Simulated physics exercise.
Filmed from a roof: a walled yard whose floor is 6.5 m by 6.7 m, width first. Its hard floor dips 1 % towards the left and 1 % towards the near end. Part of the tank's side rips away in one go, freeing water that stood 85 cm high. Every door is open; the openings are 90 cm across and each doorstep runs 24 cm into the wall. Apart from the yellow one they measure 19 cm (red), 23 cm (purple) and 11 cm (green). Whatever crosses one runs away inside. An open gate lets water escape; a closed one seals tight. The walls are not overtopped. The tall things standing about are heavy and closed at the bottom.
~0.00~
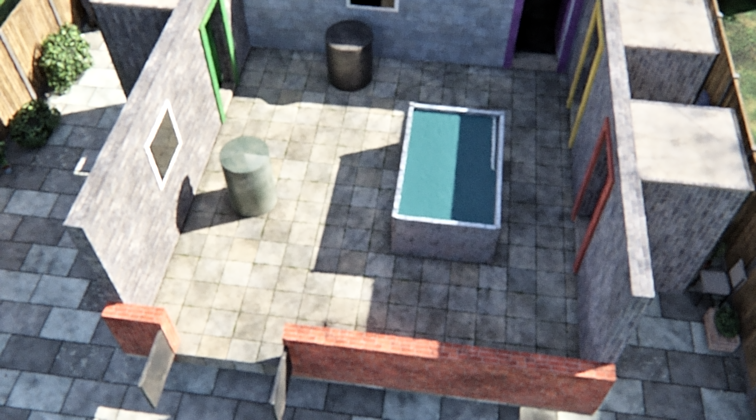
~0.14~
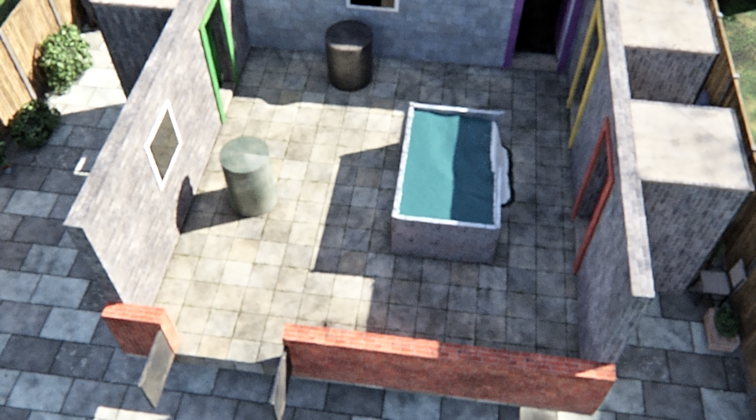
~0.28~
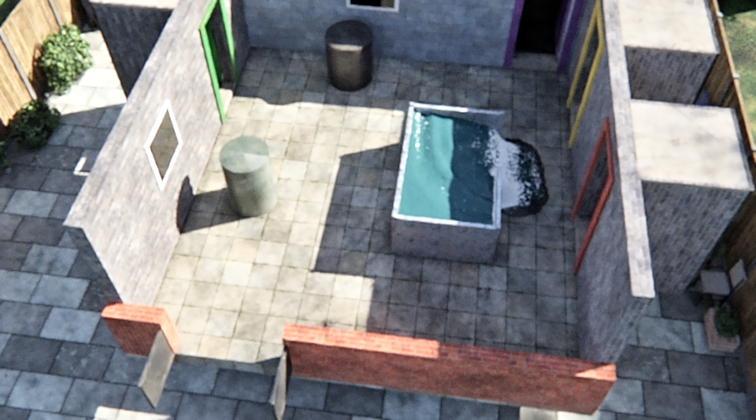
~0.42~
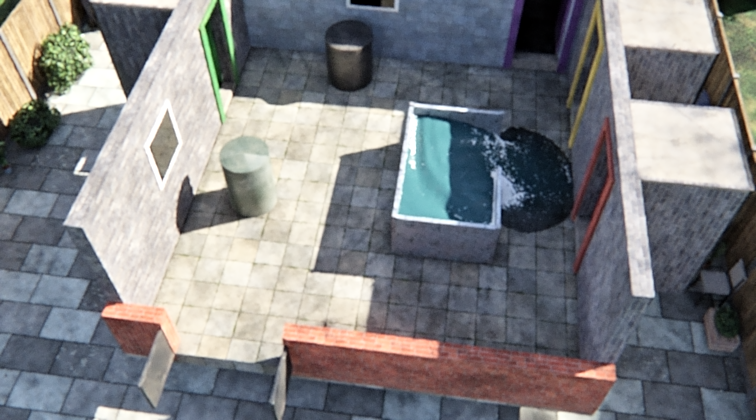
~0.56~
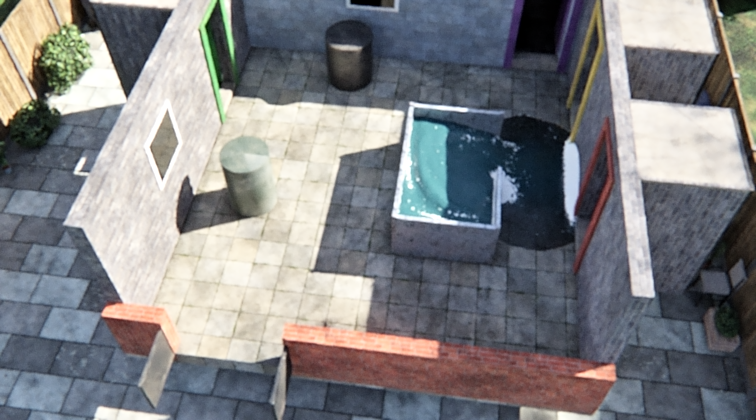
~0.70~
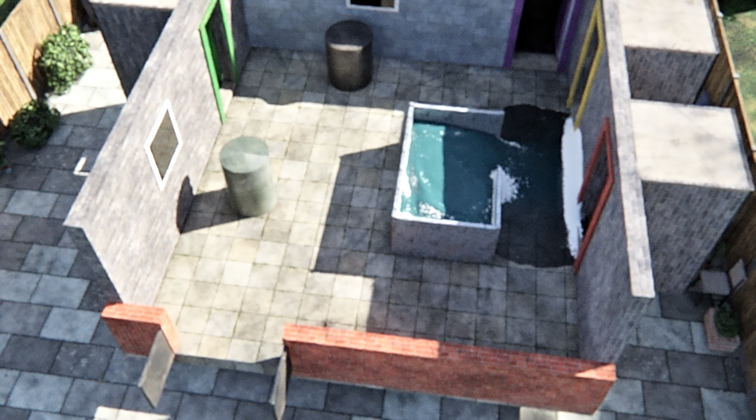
In this clip, a still, water-filled tank in a walled yard opens on its right side, and water pours out, spreading in a dark sheet across the paving to the right-hand wall and along it to the yellow door.
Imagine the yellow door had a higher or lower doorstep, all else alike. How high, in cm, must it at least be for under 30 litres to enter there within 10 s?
At least 22 cm or so.
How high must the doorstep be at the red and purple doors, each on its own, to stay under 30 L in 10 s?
About 16 cm at red and 34 cm at purple.
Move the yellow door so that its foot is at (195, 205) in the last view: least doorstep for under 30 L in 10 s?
Roughly 10.5 cm.
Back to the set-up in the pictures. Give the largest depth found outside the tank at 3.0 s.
Up to some 34 cm.
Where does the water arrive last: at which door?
The green one.
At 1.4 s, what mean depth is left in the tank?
Roughly 51 cm on average.
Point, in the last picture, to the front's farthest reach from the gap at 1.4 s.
Near (581, 375).
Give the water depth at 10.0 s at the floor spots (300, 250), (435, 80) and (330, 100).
In that order: 10, 4 and 2 cm.
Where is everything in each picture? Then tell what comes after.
In the first frame, the tank at (451, 165) is whole and still, 85 cm deep; the yellow door at (583, 85) is dry.
In the second frame, the gap is at (494, 166), the front 0.3 m out at (510, 199); the back of the tank holds 85 cm.
In the third frame, the front is at (541, 199), 0.9 m from the gap at (494, 167); 1.1 m2 of floor is wet, 84 cm left at the back.
In the fourth frame, the gap is at (494, 168), the front 1.4 m out at (573, 203); the back of the tank holds 77 cm.
In the fifth frame, the gap is at (494, 168), the front 1.5 m out at (575, 237); the back of the tank holds 71 cm.
In the sixth frame, the front is at (570, 116), 1.8 m from the gap at (494, 167); 4.2 m2 of floor is wet, 73 cm left at the back; water is at the yellow door at (583, 85).
After 1.4 s water covers 15 % of the floor, deepest (55 cm) near (562, 175); 31 cm at the yellow door, 3 litres in over its 25 cm doorstep.
After 3.0 s water covers 40 % of the floor, deepest (34 cm) near (541, 71); 20 cm at the yellow door, 17 litres in over its 25 cm doorstep.
After 10.0 s water covers 95 % of the floor, deepest (14 cm) near (143, 333); 6 cm at the yellow door, 18 litres in over its 25 cm doorstep.
At the yellow door as built, the water arrived by 0.7 s and peaked near 31 cm at 1.4 s.
With a doorstep of 19 cm, 50 litres would have come in within the 10 s; with 25.5 cm, 17 litres. So under 30 litres takes about 22 cm.
